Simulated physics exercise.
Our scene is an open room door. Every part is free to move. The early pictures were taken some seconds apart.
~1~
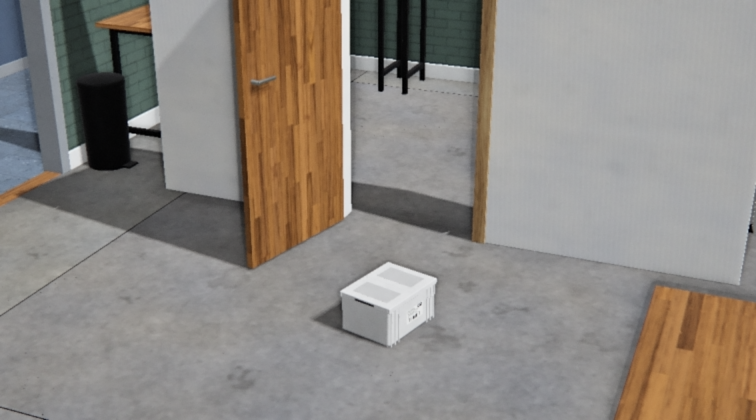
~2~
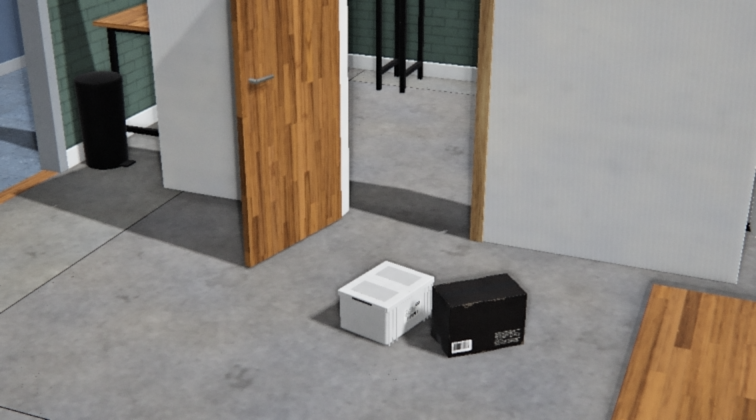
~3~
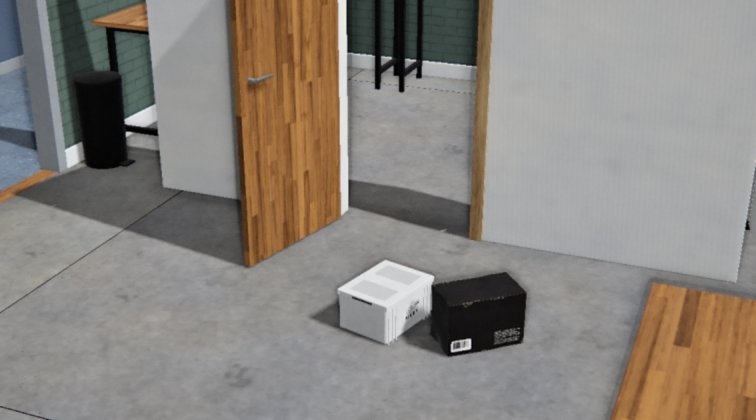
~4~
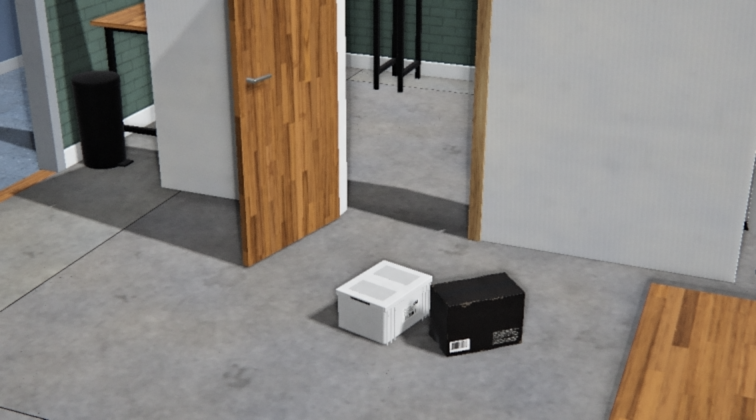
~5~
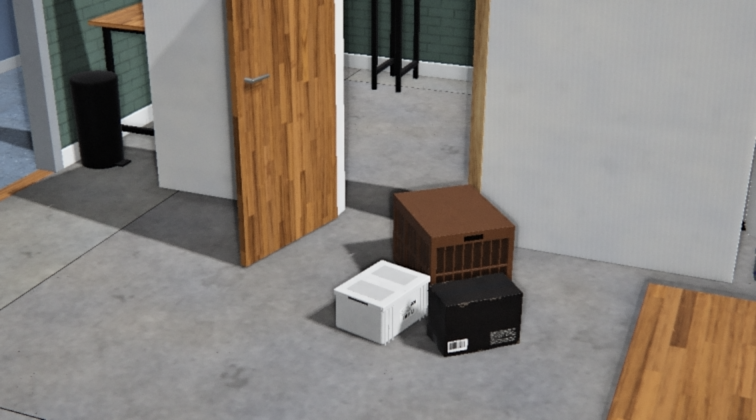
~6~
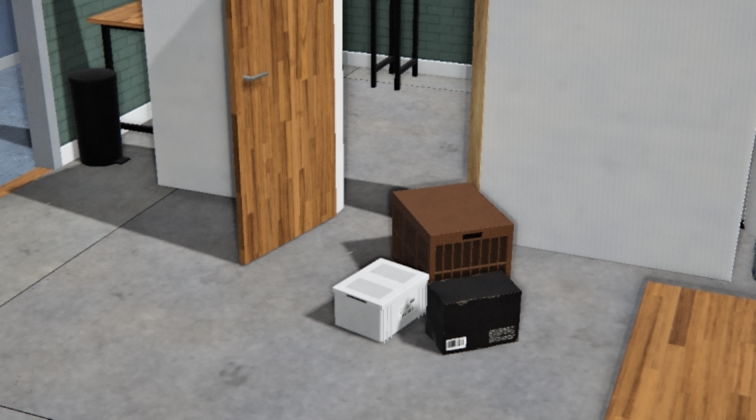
Beside an open room door, a black box and then a brown chest appear near a white tote.
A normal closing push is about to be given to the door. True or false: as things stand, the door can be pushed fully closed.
False.
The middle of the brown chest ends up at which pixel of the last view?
End point in the final view: About (456, 241).
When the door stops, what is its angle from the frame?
I'd say it stays open by roughly 40 degrees.
Then, 0.50 s on from there, open by 86°.
Then, 0.80 s on from there, open by 61°.
Then, 1.00 s on from there, open by 42°.
In the end, open by 38°; all 3 unmoved. At the end, from the last picture's camera, brown chest near (456, 241).
